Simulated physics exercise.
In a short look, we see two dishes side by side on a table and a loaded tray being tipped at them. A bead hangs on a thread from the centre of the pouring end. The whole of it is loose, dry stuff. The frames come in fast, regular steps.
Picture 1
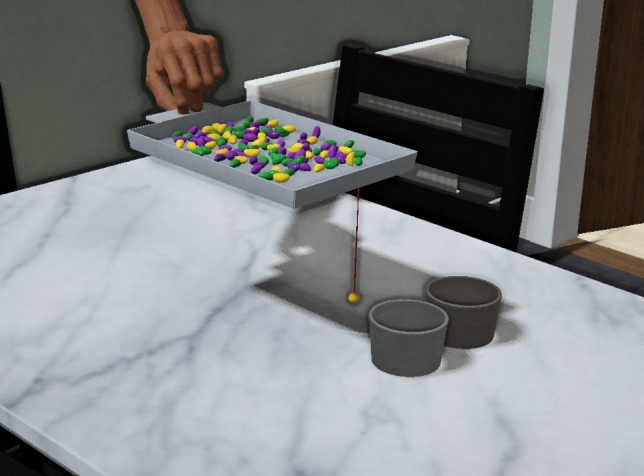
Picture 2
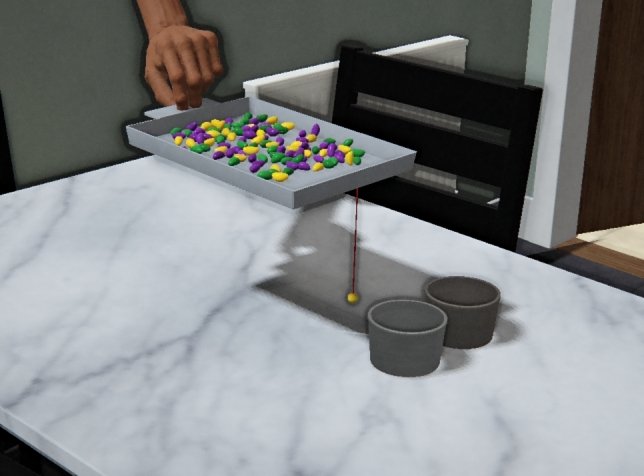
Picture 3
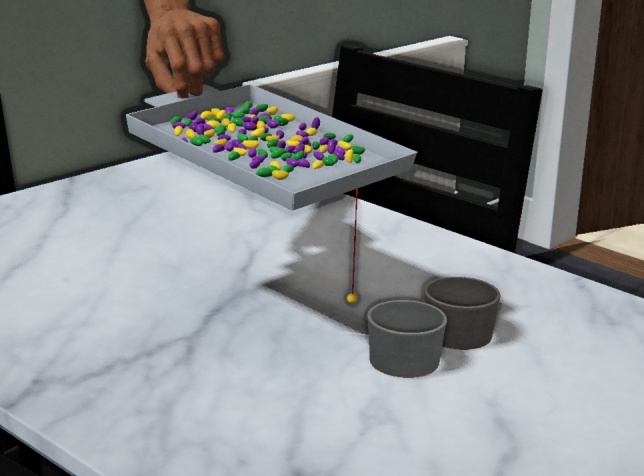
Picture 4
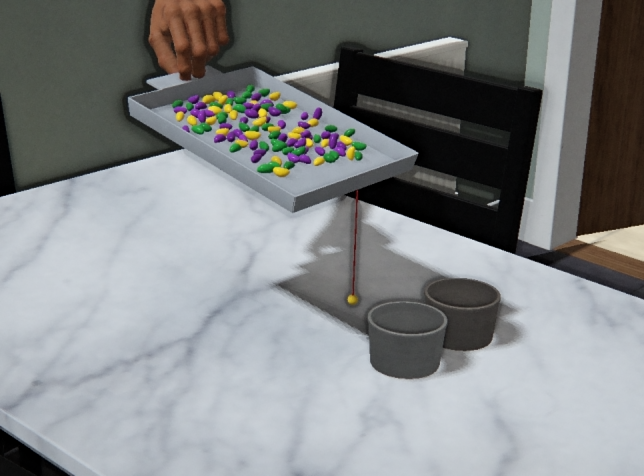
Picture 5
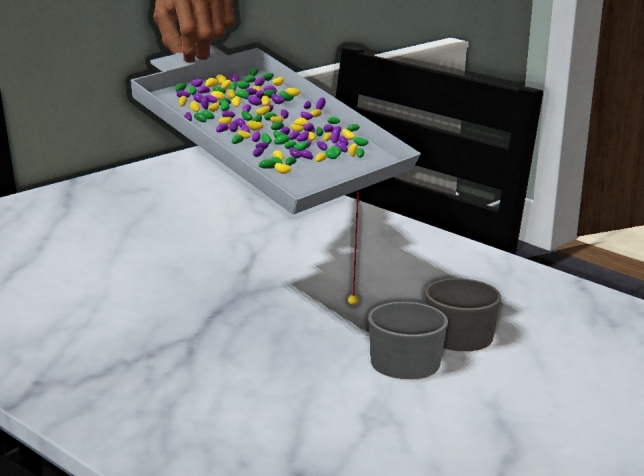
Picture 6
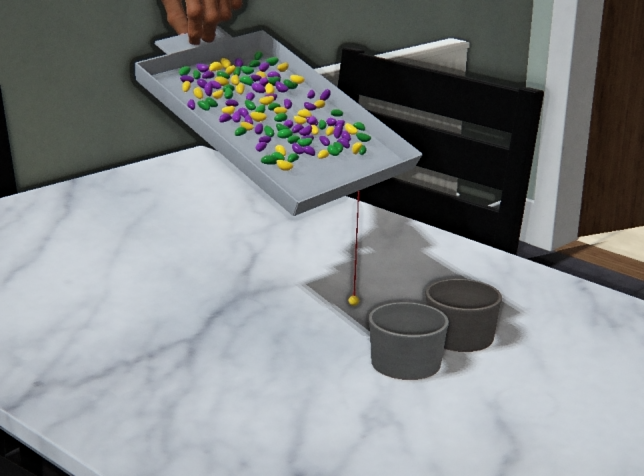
A gray tray of purple, green and yellow jelly beans is held above a white marble table, seen from slightly above by a still camera. Two dark gray dishes sit side by side at right, near a yellow bead hanging on a red thread, with a black chair behind. The hand at upper left raises the tray's far end, steadily steepening its slant, while the dishes stay put.
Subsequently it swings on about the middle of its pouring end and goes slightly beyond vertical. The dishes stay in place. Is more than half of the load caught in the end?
No.
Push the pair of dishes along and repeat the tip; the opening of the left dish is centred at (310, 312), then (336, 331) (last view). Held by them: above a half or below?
First place: Short of half; second place: Short of half.
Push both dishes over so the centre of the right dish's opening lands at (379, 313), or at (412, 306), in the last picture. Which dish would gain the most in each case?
Left side first, Left side second.
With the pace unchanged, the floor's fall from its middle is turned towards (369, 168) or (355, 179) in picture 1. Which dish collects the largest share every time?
Case one goes to the left-side dish, case two to the left-side dish.
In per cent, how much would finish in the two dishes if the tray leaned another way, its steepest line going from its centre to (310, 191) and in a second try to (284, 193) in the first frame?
In order: About 0, then 0 percent.
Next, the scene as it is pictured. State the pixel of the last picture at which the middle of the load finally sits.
About pixel (372, 396).
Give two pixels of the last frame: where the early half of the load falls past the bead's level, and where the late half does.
First close to (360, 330), next close to (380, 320).
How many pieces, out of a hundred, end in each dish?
Left dish 20 per cent; right dish 0 per cent.
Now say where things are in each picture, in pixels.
In the first frame, corners of the pouring end near (295, 189) and (413, 151), level; middle of the load near (266, 147), jelly beans; left dish near (437, 347); right dish near (491, 320); bead on its thread near (354, 298).
In the second frame, corners of the pouring end near (294, 190) and (413, 152), level; middle of the load near (265, 144).
In the third frame, corners of the pouring end near (294, 191) and (413, 152), tipped barely, lowest at the left corner; middle of the load near (265, 137).
In the fourth frame, corners of the pouring end near (295, 195) and (414, 153), tipped a little, lowest at the left corner; middle of the load near (267, 127).
In the fifth frame, corners of the pouring end near (297, 197) and (416, 153), tipped clearly, lowest at the left corner; middle of the load near (270, 117).
In the sixth frame, corners of the pouring end near (298, 200) and (419, 153), tipped clearly, lowest at the left corner; middle of the load near (273, 107); left dish near (437, 350); right dish near (491, 323).
Shortly afterwards, tray tipped steeply; all but a few on the tray; a little in the air.
Next, tray tipped past a quarter turn; the bulk on the tray; near a quarter outside both; a little in the air.
Some moments later, tray tipped past a quarter turn; near a quarter in the left dish; the bulk outside both.
In the end, tray tipped past a quarter turn; near a quarter in the left dish; none at all in the right dish; the bulk outside both.
